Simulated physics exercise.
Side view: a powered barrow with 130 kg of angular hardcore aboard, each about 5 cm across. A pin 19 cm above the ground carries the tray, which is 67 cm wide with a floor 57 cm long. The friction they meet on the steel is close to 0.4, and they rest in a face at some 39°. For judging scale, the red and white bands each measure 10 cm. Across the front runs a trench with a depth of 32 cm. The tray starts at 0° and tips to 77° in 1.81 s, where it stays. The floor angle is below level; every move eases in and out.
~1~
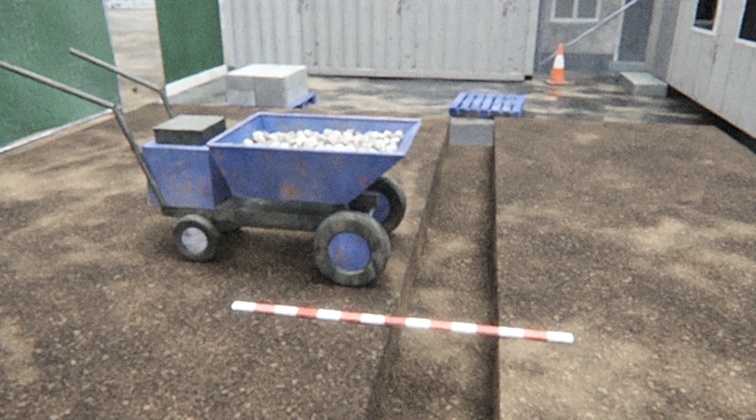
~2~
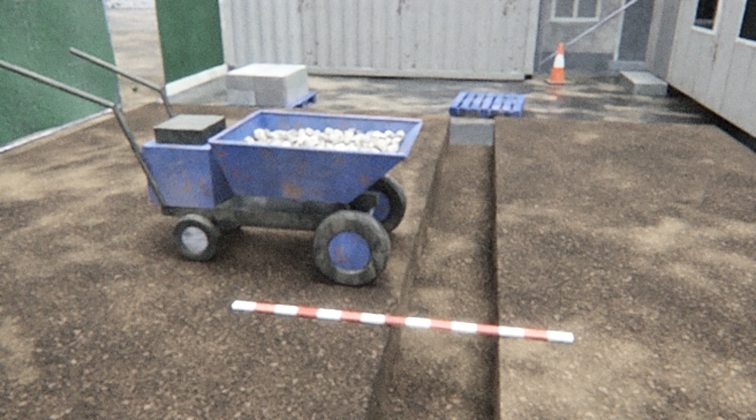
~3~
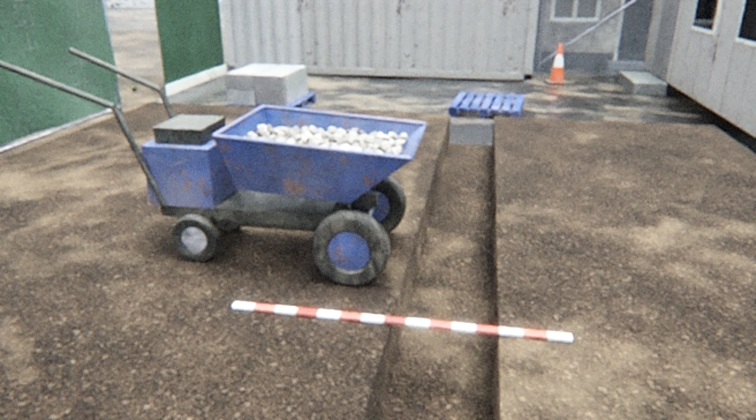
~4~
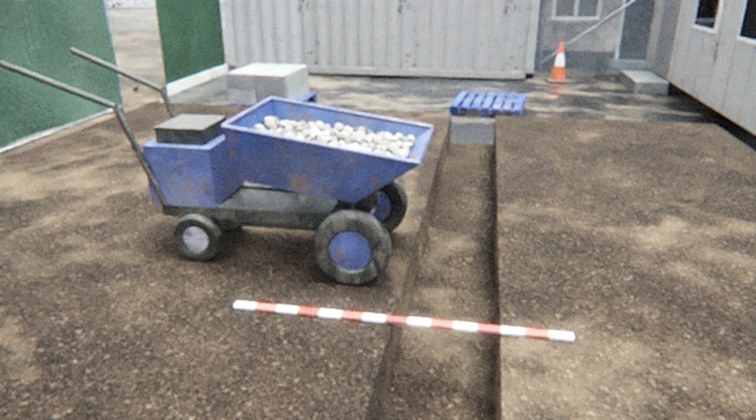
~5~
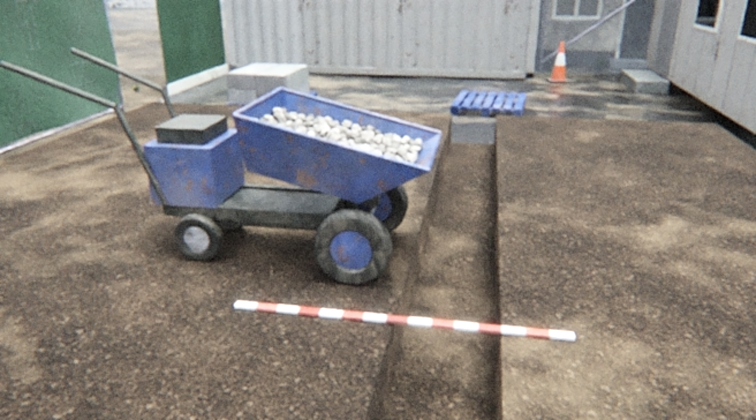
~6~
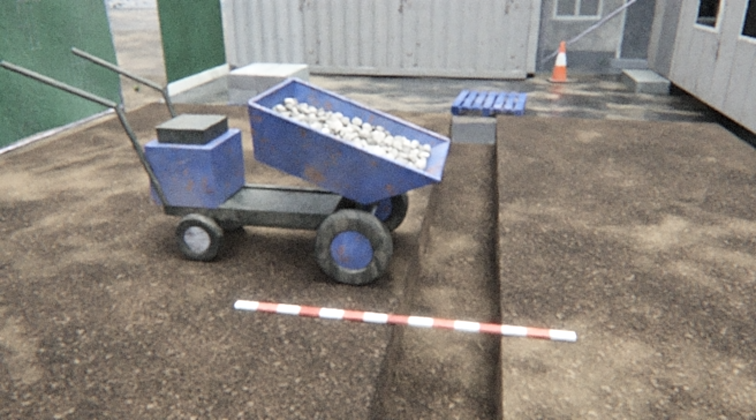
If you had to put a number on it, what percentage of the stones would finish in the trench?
I'd put it at about 76 percent.
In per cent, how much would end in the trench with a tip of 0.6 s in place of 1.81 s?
Expected share: Around 55%.
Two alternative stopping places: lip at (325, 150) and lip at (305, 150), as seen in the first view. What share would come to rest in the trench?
Estimates: 85 % then 55 %.
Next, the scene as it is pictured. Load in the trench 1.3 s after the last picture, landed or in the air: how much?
About 50 per cent by then.
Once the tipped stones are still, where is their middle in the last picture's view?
Roughly at (479, 302).
Then, 0.8 s after the last picture the floor is at 65°, 99 % in the tray, 1 % in the trench; the foremost stones are at (485, 255).
Then, 1.3 s after the last picture the floor is at 77°, 32 % in the tray, 48 % in the trench, 20 % past the trench; the foremost stones are at (575, 274).
Then, 1.7 s after the last picture the floor is at 77°, 7 % in the tray, 69 % in the trench, 25 % past the trench; the foremost stones are at (603, 273).
Then, 3.6 s after the last picture the floor is at 77°, 0 % in the tray, 76 % in the trench, 24 % past the trench; the foremost stones are at (605, 272).
